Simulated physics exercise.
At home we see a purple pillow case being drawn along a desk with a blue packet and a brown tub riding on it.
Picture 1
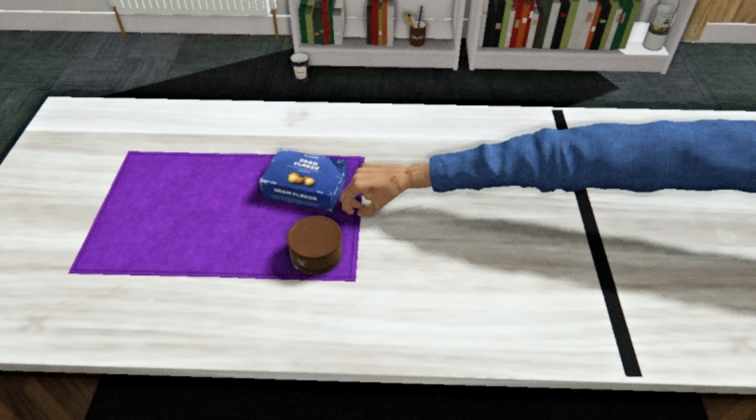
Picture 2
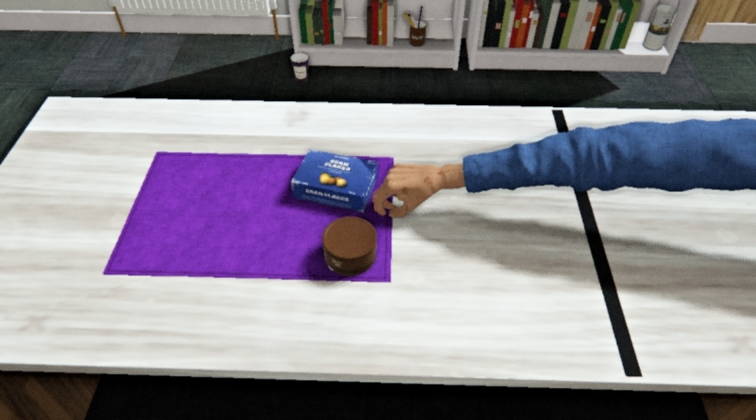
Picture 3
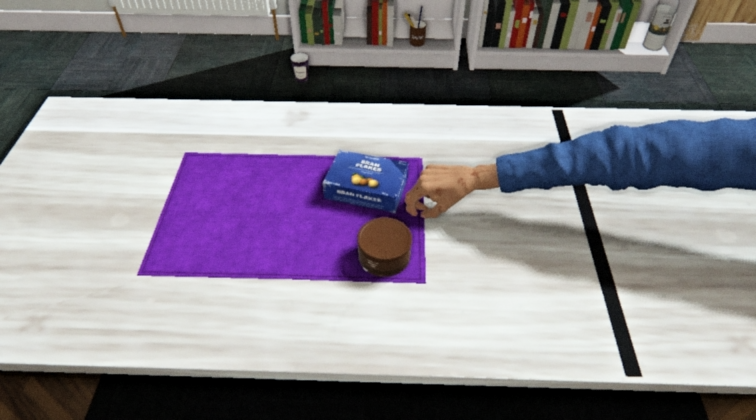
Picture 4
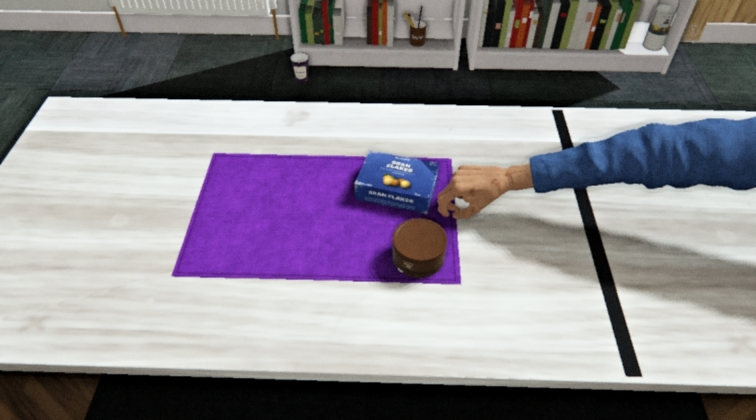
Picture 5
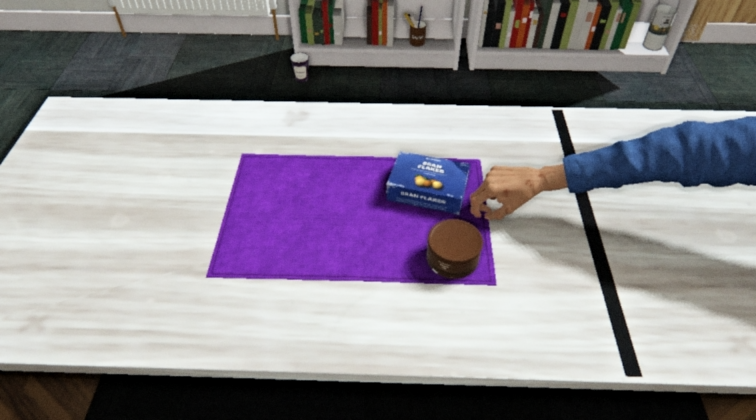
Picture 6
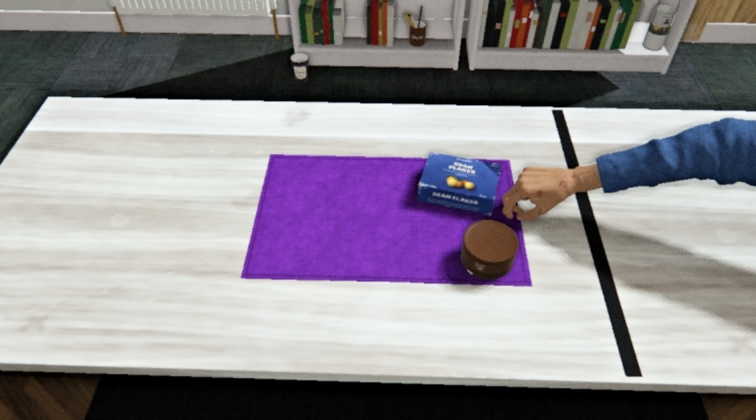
A hand drags a purple cloth rightward across the table, carrying a blue packet and brown tub.
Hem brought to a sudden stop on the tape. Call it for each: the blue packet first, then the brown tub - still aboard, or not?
My call: The blue packet not aboard; the brown tub not aboard.
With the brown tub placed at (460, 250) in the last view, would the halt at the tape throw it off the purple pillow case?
Result for that case: It drops off.
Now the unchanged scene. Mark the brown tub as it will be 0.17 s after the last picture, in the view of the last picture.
Position at that time: (602, 253).
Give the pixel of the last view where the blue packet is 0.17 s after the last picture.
Approx. position: (561, 185).
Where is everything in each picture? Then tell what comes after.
Pillow case end (356, 282); blue packet (304, 171); brown tub (314, 236); tape (626, 349), in the first frame.
Pillow case end (391, 283), far hem (103, 275); brown tub (349, 237), in the second frame.
Pillow case end (426, 284); blue packet (366, 172), in the third frame.
Pillow case end (461, 285), far hem (172, 277); brown tub (420, 238), in the fourth frame.
Pillow case end (497, 286); blue packet (429, 174), in the fifth frame.
Pillow case end (532, 287), far hem (241, 279); blue packet (461, 174); brown tub (491, 240); tape (626, 349), in the sixth frame.
Then, 0.06 s on from there, hem short of the tape; blue packet on the cloth near (497, 184); brown tub on the cloth near (531, 251).
Then, 0.17 s on from there, hem at the tape; blue packet on the cloth near (561, 185); brown tub ahead of the hem near (603, 253).
In the end, hem at the tape; blue packet ahead of the hem near (638, 188); brown tub ahead of the hem near (687, 257). The blue packet slides clear of the cloth and the brown tub leaves the cloth.
